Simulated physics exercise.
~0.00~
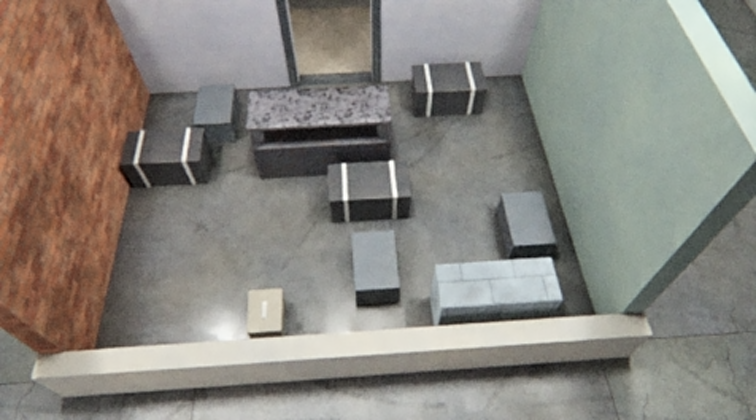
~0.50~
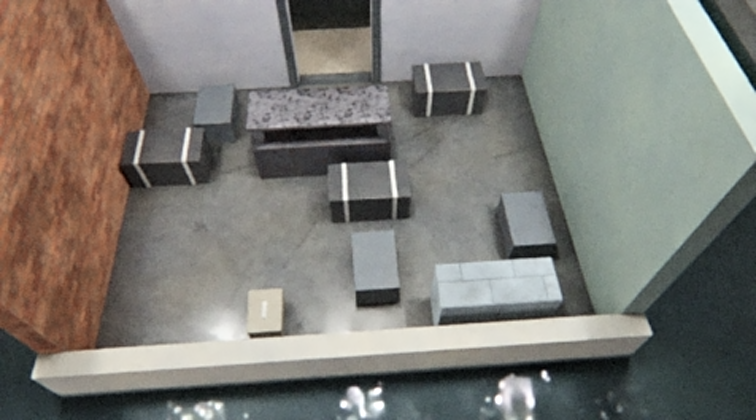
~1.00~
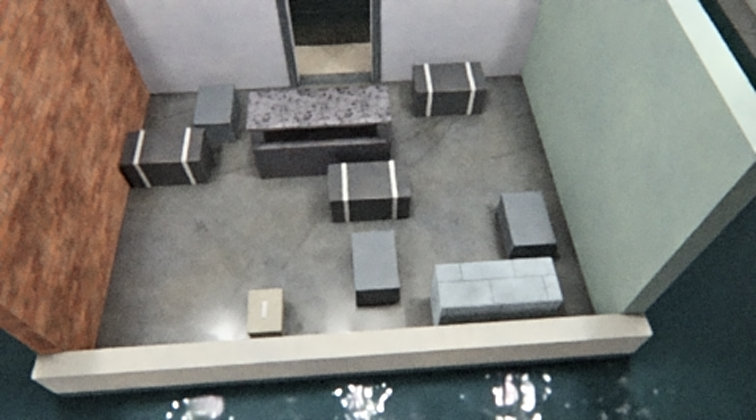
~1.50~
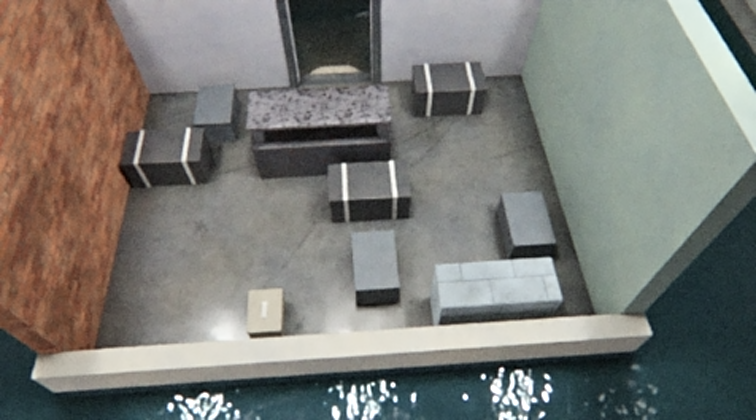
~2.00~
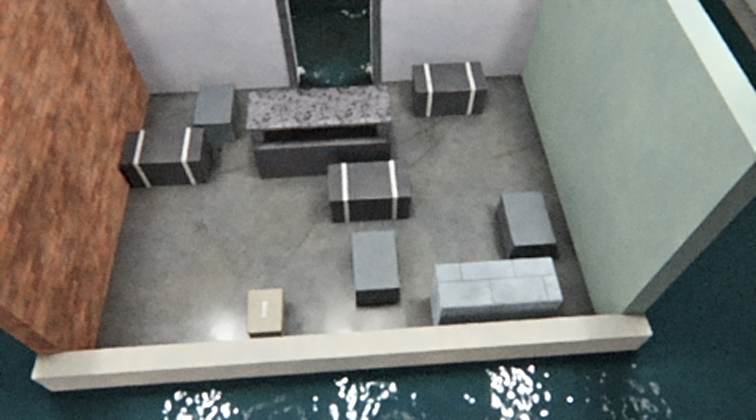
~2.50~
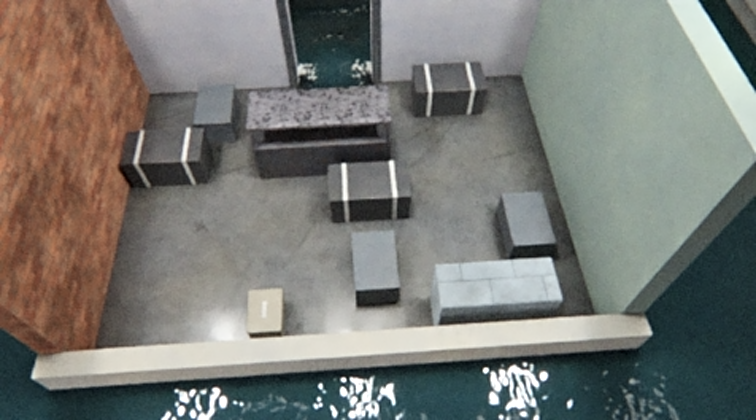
Dark water spreads outside the small walled room while the boxes inside stay still.
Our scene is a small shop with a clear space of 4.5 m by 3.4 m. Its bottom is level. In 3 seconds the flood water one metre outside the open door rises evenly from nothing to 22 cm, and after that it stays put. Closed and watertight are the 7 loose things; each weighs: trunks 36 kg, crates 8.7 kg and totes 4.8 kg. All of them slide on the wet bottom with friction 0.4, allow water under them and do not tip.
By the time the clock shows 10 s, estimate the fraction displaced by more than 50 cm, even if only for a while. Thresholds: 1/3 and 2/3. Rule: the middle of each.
The share that gets pushed that far will be a third to two thirds.
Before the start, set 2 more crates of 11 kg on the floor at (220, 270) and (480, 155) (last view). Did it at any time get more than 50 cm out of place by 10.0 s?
In turn: Within the mark, beyond the mark.
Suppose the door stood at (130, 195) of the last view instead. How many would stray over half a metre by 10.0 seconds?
Count: 5.
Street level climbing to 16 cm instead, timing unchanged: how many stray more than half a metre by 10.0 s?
I count 1 of them in that case.
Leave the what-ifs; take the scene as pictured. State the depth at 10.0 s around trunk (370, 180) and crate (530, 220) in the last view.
I'd estimate 4 cm for the first and 5 cm for the second.
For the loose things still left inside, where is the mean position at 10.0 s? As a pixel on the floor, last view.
I'd put it close to (319, 218) in the last view.
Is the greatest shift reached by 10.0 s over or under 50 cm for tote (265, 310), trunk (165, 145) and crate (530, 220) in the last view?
One by one: Below; above; above.
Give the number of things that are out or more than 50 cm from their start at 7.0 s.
Answer: 0.
After 3.5 s 0 of 7 are over 50 cm from their spots; 0 afloat.
After 4.5 s 1 of 7 are over 50 cm from their spots; 0 afloat.
After 7.0 s 0 of 7 are over 50 cm from their spots; 2 afloat.
After 10.0 s 3 of 7 are over 50 cm from their spots, and 3 have been at some point; 4 afloat.
